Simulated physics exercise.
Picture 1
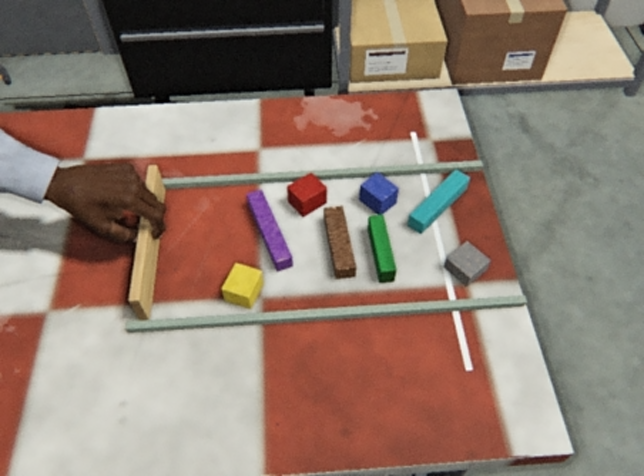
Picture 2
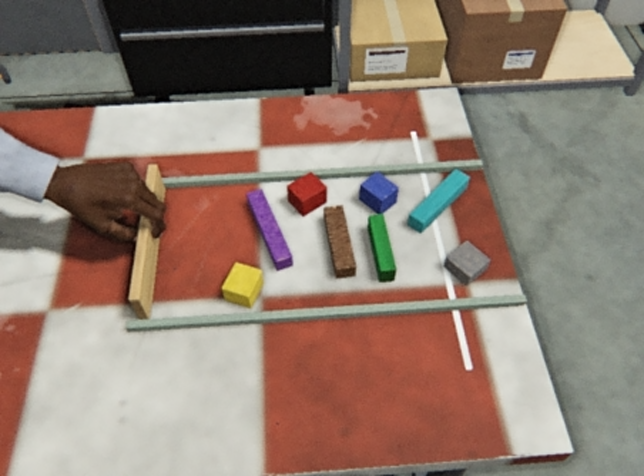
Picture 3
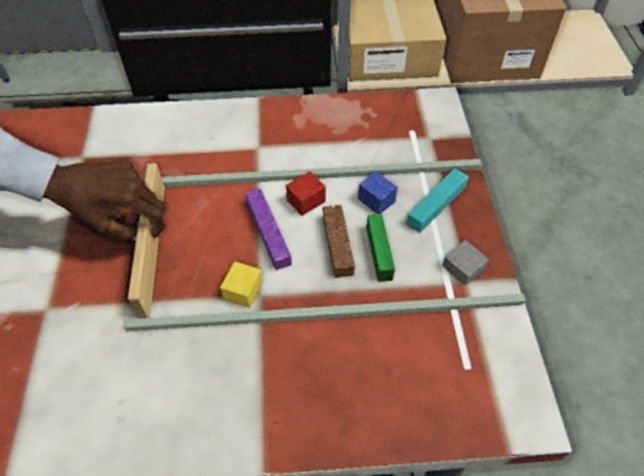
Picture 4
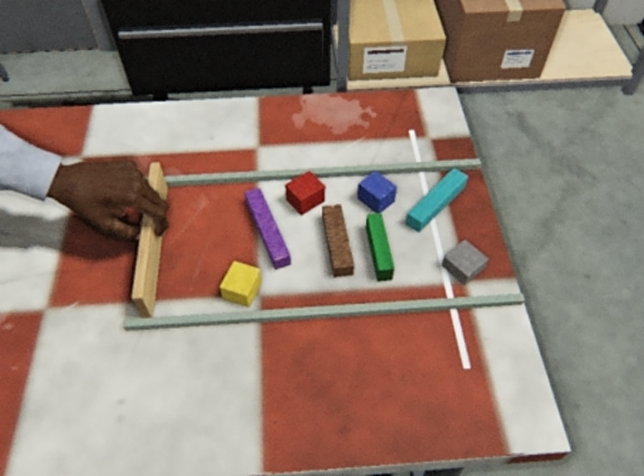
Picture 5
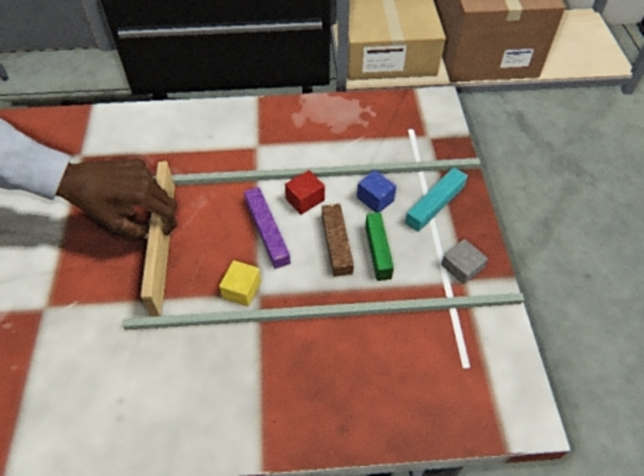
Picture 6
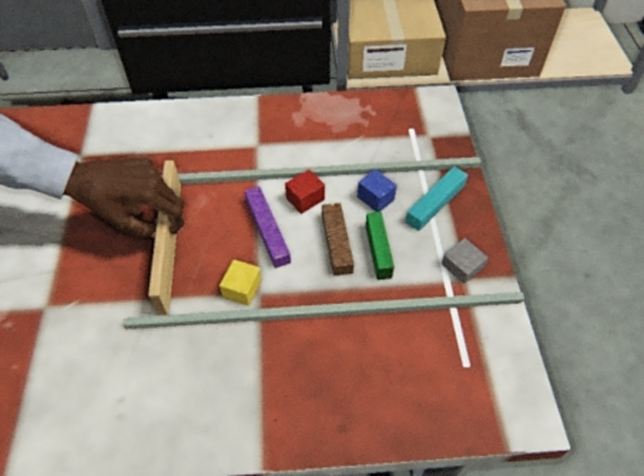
A wooden board, held upright by a hand at the left, stayed still at first, then slid slightly right between two rails toward the scattered colored blocks and sticks, which stayed put.
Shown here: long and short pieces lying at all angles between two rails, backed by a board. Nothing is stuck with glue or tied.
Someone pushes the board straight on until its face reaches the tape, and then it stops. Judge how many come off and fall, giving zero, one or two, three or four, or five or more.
Watch it: Hardly any - one or two - go plunging down.
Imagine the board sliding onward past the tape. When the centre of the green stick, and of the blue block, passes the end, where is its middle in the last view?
Around (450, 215) first and around (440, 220) second.
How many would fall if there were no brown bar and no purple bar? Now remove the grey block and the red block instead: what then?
Try 1: 0; try 2: 0.
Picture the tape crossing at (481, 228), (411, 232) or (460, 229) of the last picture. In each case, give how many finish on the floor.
Counts per try: 6; 0; 4.
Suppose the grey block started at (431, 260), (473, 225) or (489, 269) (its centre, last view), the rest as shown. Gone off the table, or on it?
At each spot in turn it topples down, topples down and topples down.
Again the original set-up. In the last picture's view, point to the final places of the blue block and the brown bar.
First object about (489, 188); second object about (470, 230).
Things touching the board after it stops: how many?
It adds up to 2.
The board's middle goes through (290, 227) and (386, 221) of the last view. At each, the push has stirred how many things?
At the first point the count is 3, at the second it's 8.
Early on, none off yet; grey block at rest near (464, 261); turquoise bar at rest near (437, 198); blue block at rest near (377, 191).
A while later, none off yet; grey block at rest near (464, 261); turquoise bar moving near (445, 201); blue block travelled about its own width near (416, 193).
Finally, the number that fall off is one or two; lost, turquoise bar and grey block.
